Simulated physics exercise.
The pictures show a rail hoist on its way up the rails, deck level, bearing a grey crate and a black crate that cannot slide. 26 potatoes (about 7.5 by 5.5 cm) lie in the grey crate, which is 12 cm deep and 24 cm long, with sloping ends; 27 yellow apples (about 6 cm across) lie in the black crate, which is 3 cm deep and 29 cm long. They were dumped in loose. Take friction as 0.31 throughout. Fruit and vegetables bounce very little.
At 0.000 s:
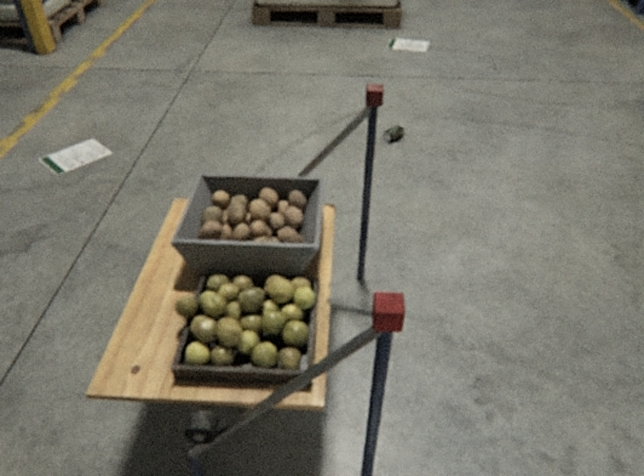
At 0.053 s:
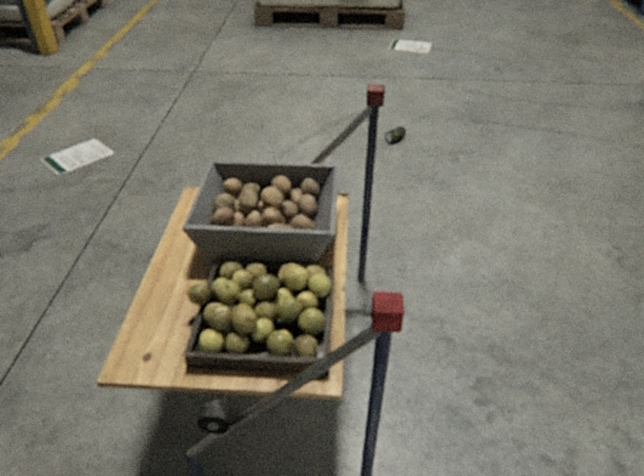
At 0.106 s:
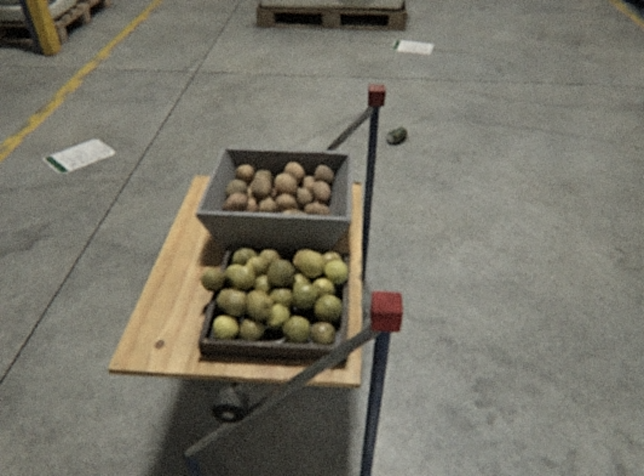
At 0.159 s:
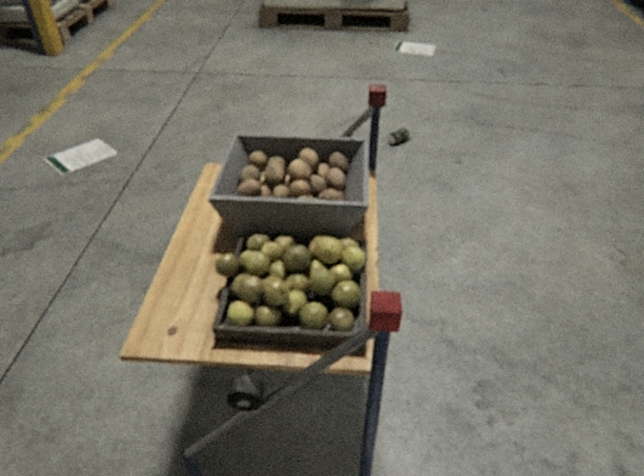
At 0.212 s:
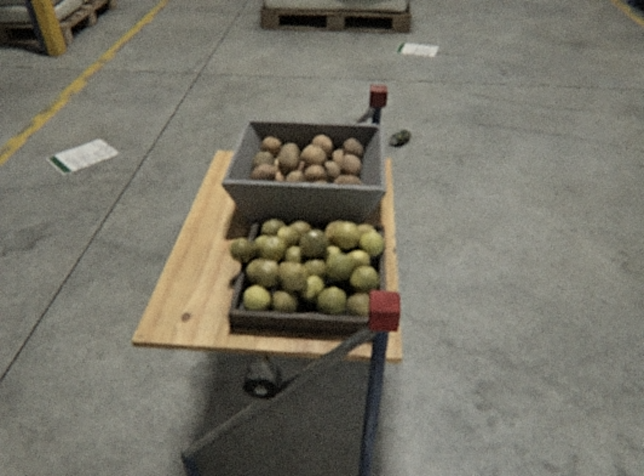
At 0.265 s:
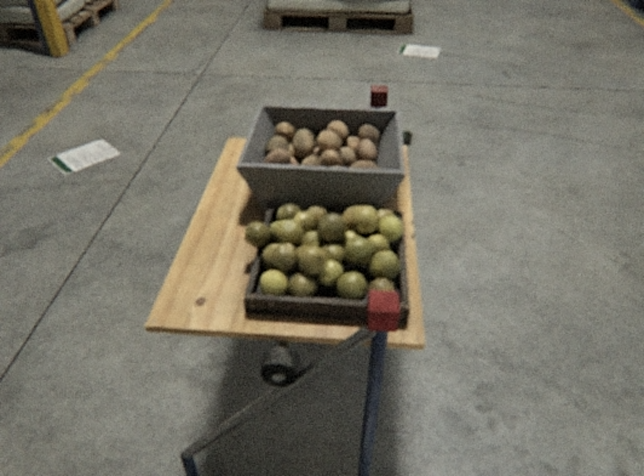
Wooden platform carrying a grey crate of brownish fruit and a black crate of greenish fruit, sliding away and rightward over a concrete floor.
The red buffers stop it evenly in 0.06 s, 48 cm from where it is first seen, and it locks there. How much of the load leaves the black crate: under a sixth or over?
Out of the black crate go less than a sixth of the yellow apples.
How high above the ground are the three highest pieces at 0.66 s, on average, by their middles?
Roughly 86 cm.
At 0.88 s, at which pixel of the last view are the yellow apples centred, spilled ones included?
Around (406, 204).
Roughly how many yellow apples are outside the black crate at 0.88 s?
Some 2 by then.
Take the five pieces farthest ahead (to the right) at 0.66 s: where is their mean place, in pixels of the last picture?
Around (473, 207).
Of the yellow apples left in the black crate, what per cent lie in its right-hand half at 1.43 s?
Roughly 60 in a hundred.
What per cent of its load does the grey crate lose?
About: Grey crate 0 per cent.
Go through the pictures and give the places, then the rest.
In the first picture (we follow the rim corner now nearest the camera), black crate at (306, 372); grey crate at (315, 246); 0 cm up the rails; nothing out yet.
Black crate at (323, 360); grey crate at (330, 232); 6 cm up the rails, in the second picture.
Black crate at (341, 348); grey crate at (347, 218); 12 cm up the rails, in the third picture.
Black crate at (360, 334); grey crate at (364, 204); 18 cm up the rails, in the fourth picture.
Black crate at (381, 320); grey crate at (382, 188); 25 cm up the rails, in the fifth picture.
Black crate at (403, 305); grey crate at (401, 172); 31 cm up the rails; nothing out yet, in the sixth picture.
After 0.38 s, the buffers are touched.
After 0.50 s, 0 of 26 out of the grey crate and 1 of 27 out of the black crate.
After 0.66 s, 0 of 26 out of the grey crate and 2 of 27 out of the black crate.
After 0.88 s, 0 of 26 out of the grey crate and 2 of 27 out of the black crate.
Outcome (at 1.43 s), 0 of 26 out of the grey crate and 2 of 27 out of the black crate. Asked share, 2 of 27, 7 per cent.
